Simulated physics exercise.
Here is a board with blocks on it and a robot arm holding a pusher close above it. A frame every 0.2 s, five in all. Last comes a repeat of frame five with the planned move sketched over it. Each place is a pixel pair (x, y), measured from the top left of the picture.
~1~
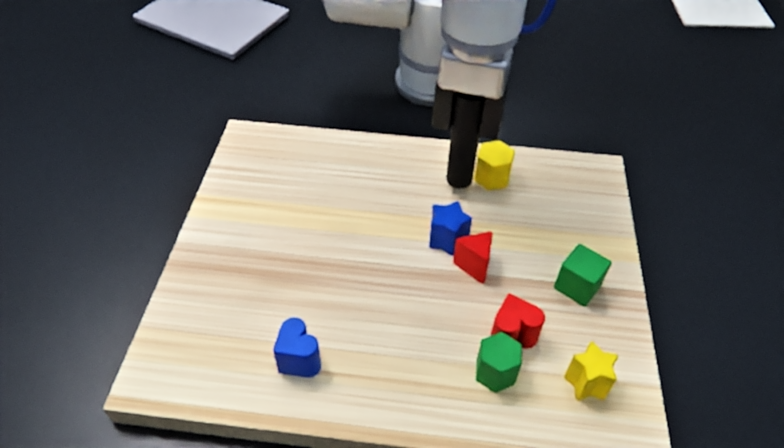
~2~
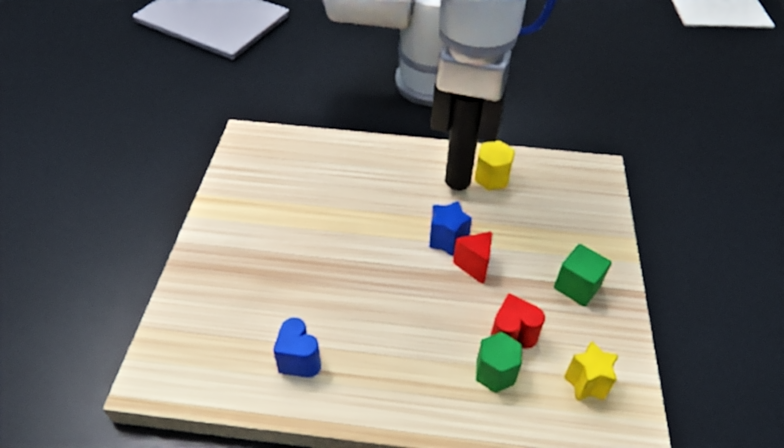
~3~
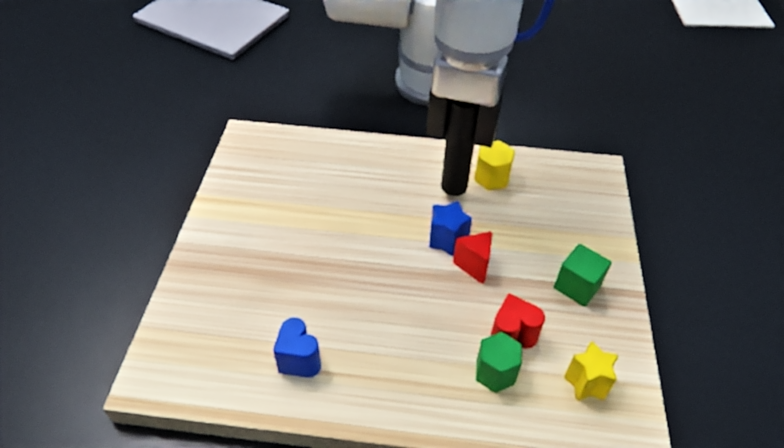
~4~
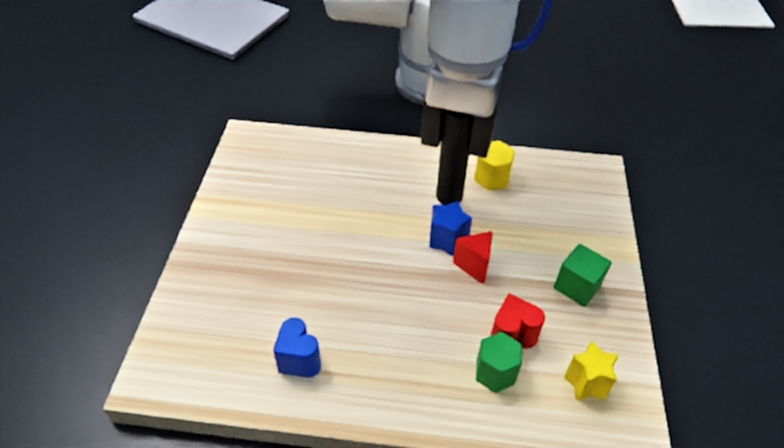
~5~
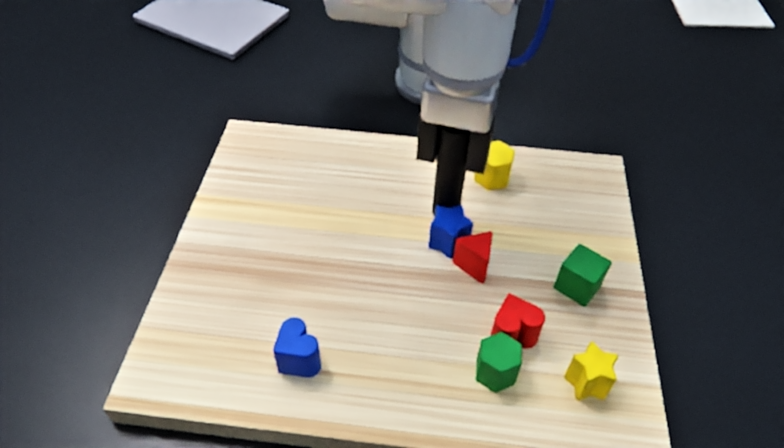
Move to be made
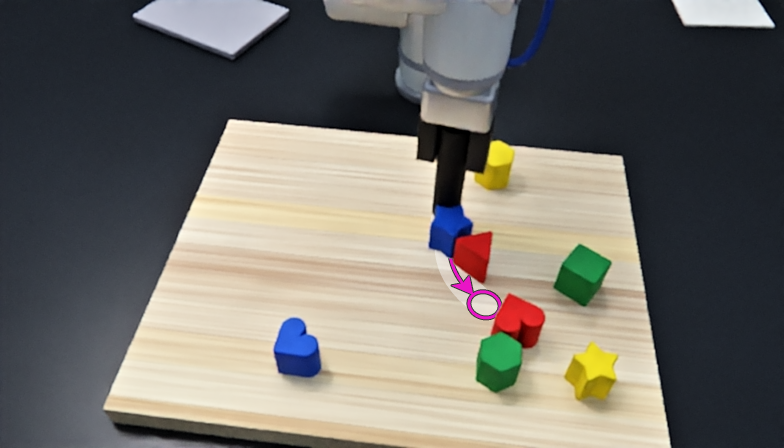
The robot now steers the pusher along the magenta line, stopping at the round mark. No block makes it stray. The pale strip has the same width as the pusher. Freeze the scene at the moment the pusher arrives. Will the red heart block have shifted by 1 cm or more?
No, that is not what happens.
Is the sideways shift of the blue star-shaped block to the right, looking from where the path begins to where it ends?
Yes.
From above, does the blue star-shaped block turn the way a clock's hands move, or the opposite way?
Clockwise.
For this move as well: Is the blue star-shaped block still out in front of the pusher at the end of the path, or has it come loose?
The pusher passes it.
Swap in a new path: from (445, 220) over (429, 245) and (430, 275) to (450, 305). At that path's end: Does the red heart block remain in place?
Yes, that is how it ends up.
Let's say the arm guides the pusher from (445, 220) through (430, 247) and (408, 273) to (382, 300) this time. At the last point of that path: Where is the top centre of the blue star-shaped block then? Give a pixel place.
Its top middle will sit at (445, 256).
Drawn move, from (445, 220) via (449, 248) and (459, 278), ending at (484, 305).
What follows on the original path. One third of the way, pusher (450, 241); blue star-shaped block (454, 249); red three-sided block (490, 260), turned 50° anticlockwise.
Two thirds of the way, pusher (461, 271); blue star-shaped block (459, 282), turned 15° clockwise; red three-sided block (493, 265), turned 70° anticlockwise.
At the end, pusher (486, 297); blue star-shaped block (463, 298), turned 55° clockwise; red three-sided block (516, 273), turned 95° anticlockwise; red heart block still.
